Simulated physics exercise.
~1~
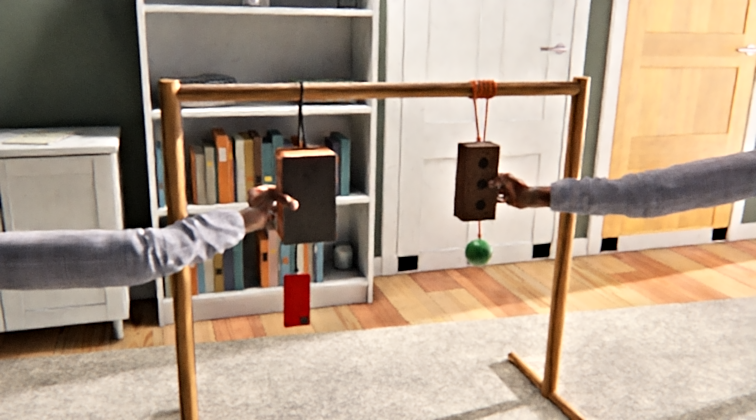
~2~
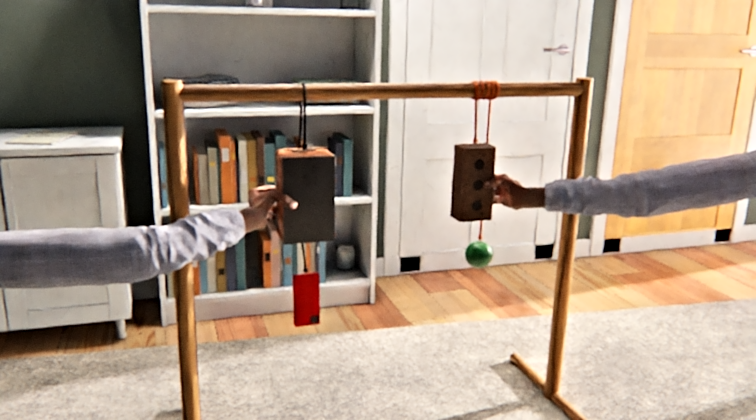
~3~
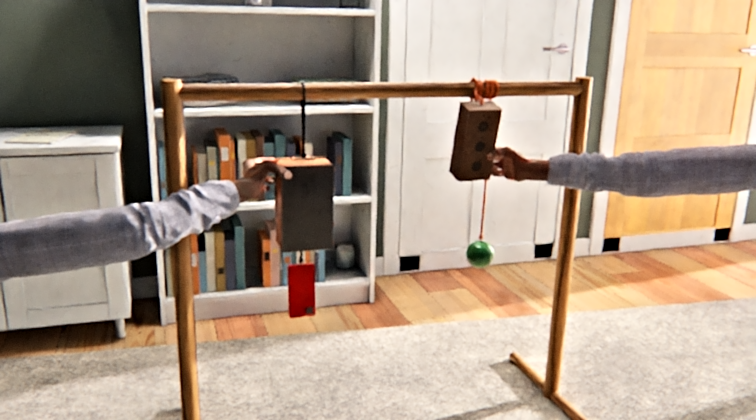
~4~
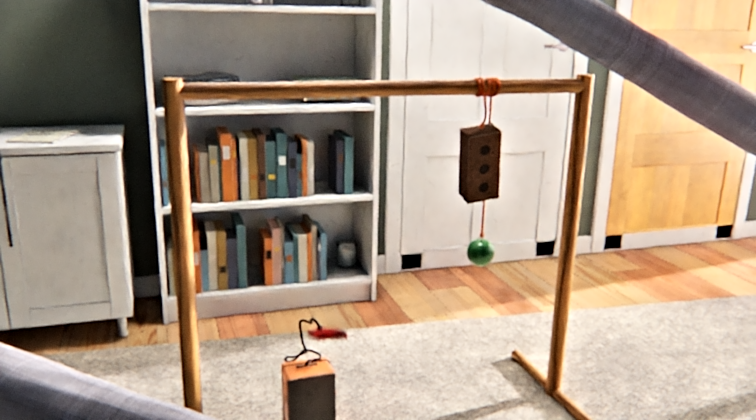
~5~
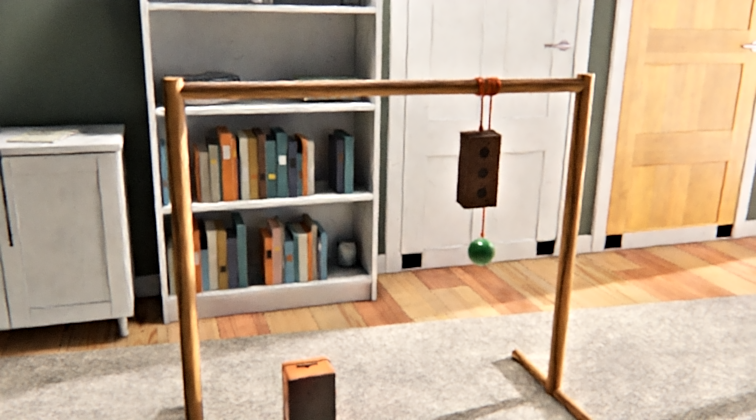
In a room with a white bookshelf, pale cabinet and doors, a slightly swaying view faces a wooden rail standing on a grey rug. On the left, a black lace holds a dark block-like case with orange edges and a red phone beneath; on the right, an orange lace holds a brown brick above a green apple-like ball. Two hands steady the loads, and the brick is raised and tilted. The hands let go and withdraw. The left case drops to the floor with its lace and phone, while the brick settles lower and stays hanging above the ball.
